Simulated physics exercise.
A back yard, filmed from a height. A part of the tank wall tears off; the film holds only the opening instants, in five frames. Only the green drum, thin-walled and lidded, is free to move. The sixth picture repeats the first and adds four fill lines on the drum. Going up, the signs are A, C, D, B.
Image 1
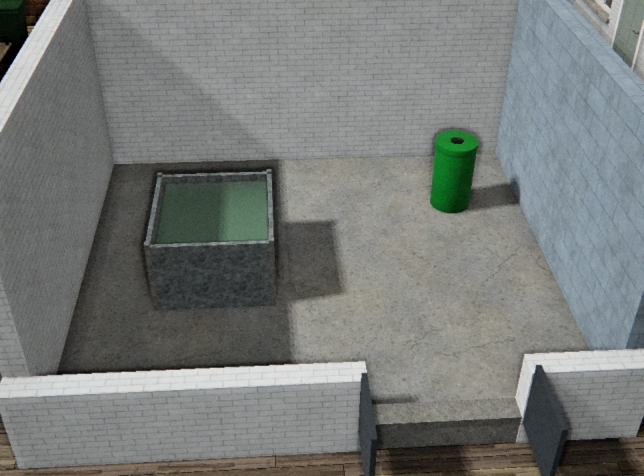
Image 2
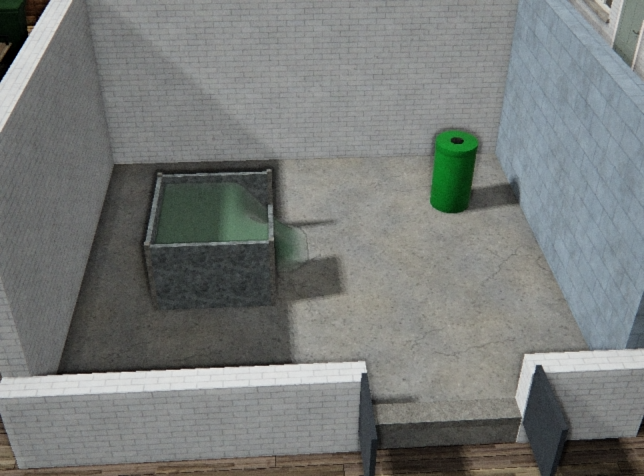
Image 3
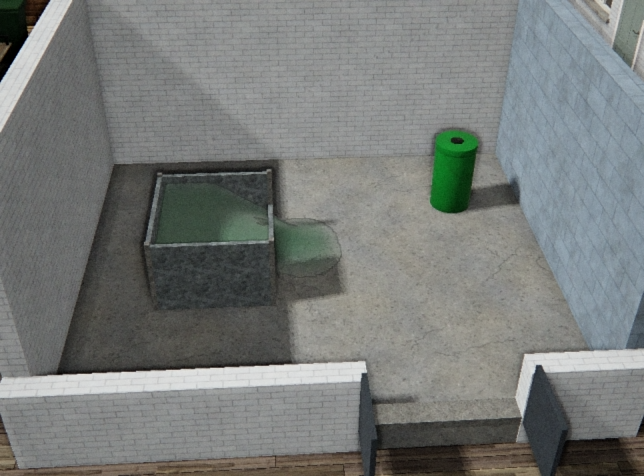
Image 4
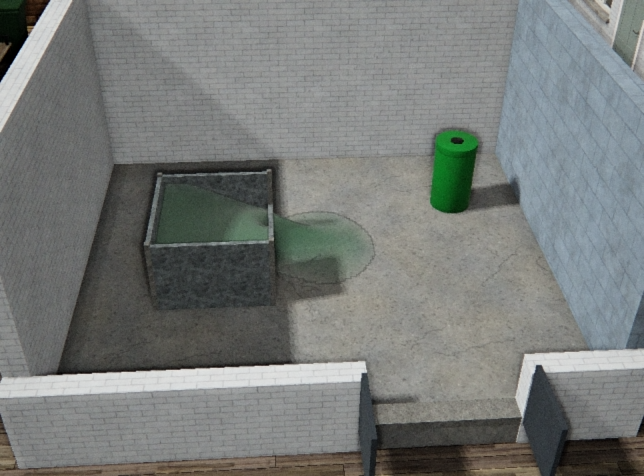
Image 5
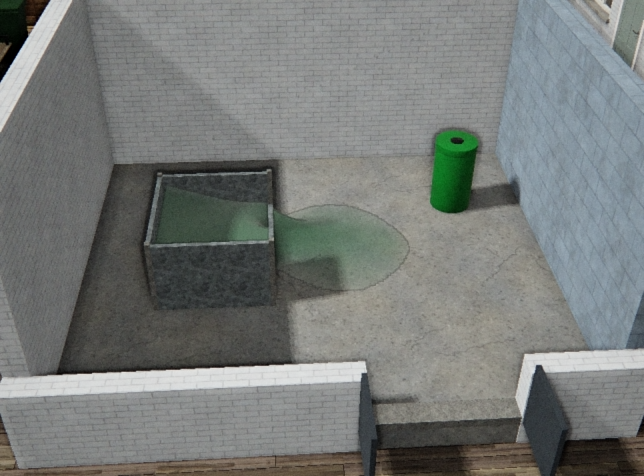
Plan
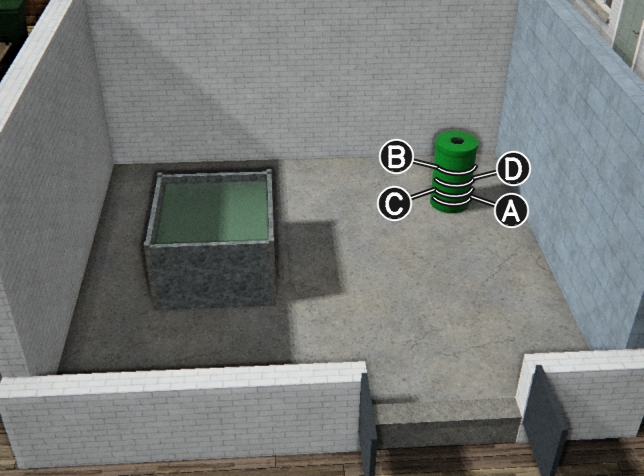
Greenish water pours from the right side of a square tank and spreads across the yard floor.
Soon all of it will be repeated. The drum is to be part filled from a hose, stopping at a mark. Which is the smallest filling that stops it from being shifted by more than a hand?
The limit is C.
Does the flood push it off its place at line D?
No, that is safe.
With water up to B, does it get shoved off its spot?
No, that is safe.
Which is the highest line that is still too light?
It is A.
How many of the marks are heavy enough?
Three of the four.
In white, A at (455, 204); B at (459, 173); C at (456, 196); D at (457, 185); from the bottom up A, C, D, B.
With A, it is pushed about twice its own width away.
With B, it does not move.
With C, it shifts by a finger or two and stays.
With D, it does not move.
